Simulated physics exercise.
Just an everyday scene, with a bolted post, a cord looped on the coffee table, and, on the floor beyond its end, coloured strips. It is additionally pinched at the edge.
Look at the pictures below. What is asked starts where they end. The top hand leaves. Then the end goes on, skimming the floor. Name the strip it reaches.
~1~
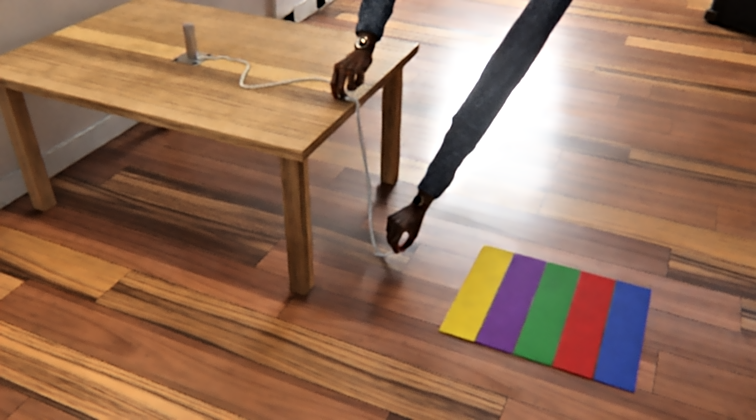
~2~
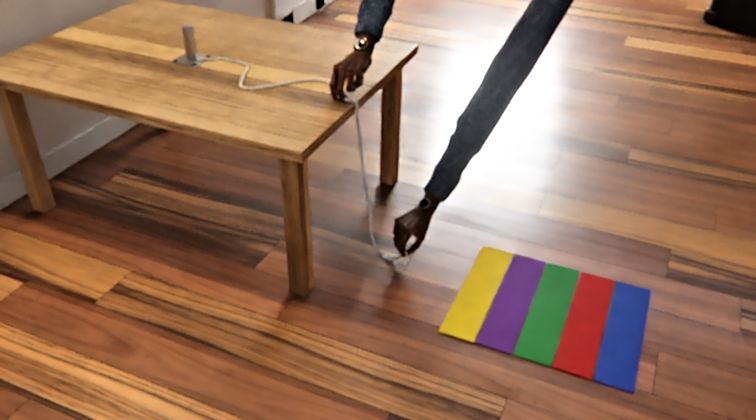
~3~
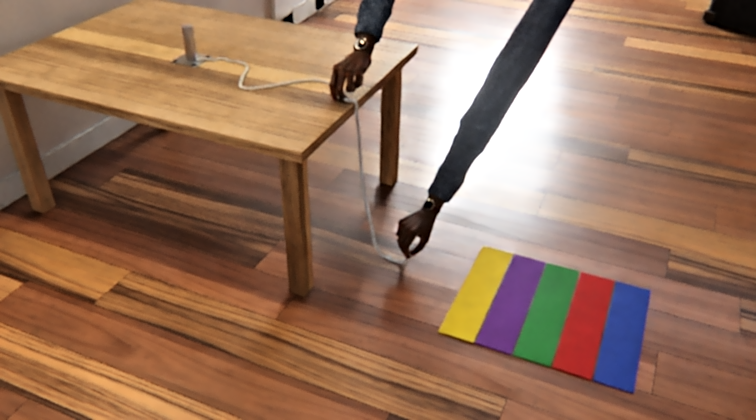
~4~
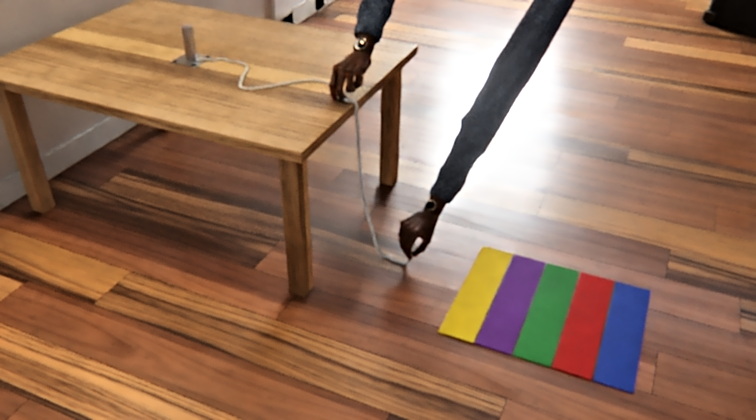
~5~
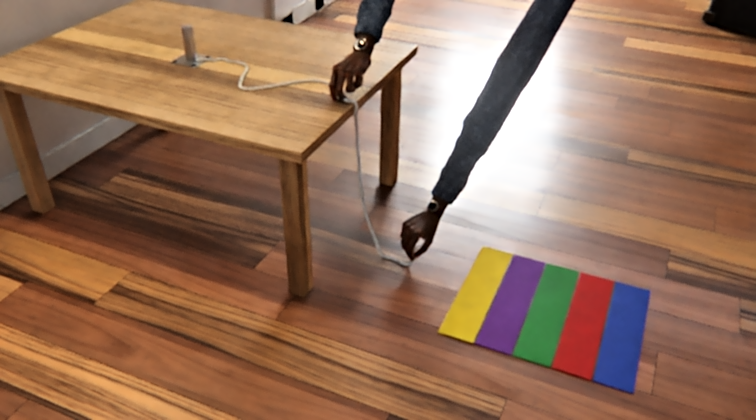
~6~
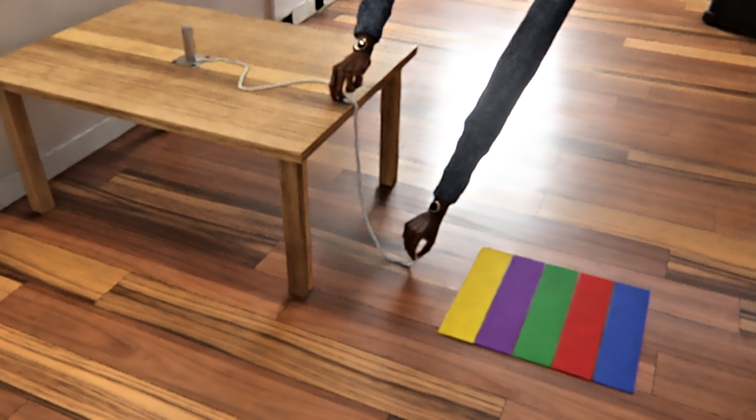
The red strip.
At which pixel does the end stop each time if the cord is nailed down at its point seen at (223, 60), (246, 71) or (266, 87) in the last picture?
Results: (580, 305); (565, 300); (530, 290).
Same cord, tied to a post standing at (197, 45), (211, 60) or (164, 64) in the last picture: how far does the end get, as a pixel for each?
One per try, in order: (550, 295), (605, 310), (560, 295).
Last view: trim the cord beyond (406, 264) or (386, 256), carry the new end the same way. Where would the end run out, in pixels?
(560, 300) and (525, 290).
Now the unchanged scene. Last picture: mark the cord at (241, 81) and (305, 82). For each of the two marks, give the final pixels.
End: (275, 81) and then (346, 99).
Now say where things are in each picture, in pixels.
In the first picture, end (399, 250); yellow (465, 318); purple (501, 329); green (538, 341); red (577, 353); blue (618, 365).
In the second picture, end (406, 253); cord through (228, 61) (241, 86) (311, 80) (354, 103) (364, 174) (372, 234).
In the third picture, end (410, 255).
In the fourth picture, end (412, 256); cord through (227, 61) (241, 86) (310, 81) (353, 103) (361, 174) (374, 234).
In the fifth picture, end (414, 256).
In the sixth picture, end (416, 257); cord through (227, 61) (240, 87) (310, 81) (353, 103) (359, 174) (373, 234).
A little later, end near (513, 285); over purple.
Next, end near (557, 297); over green.
When it is tight, end near (585, 305); over red. Over red.
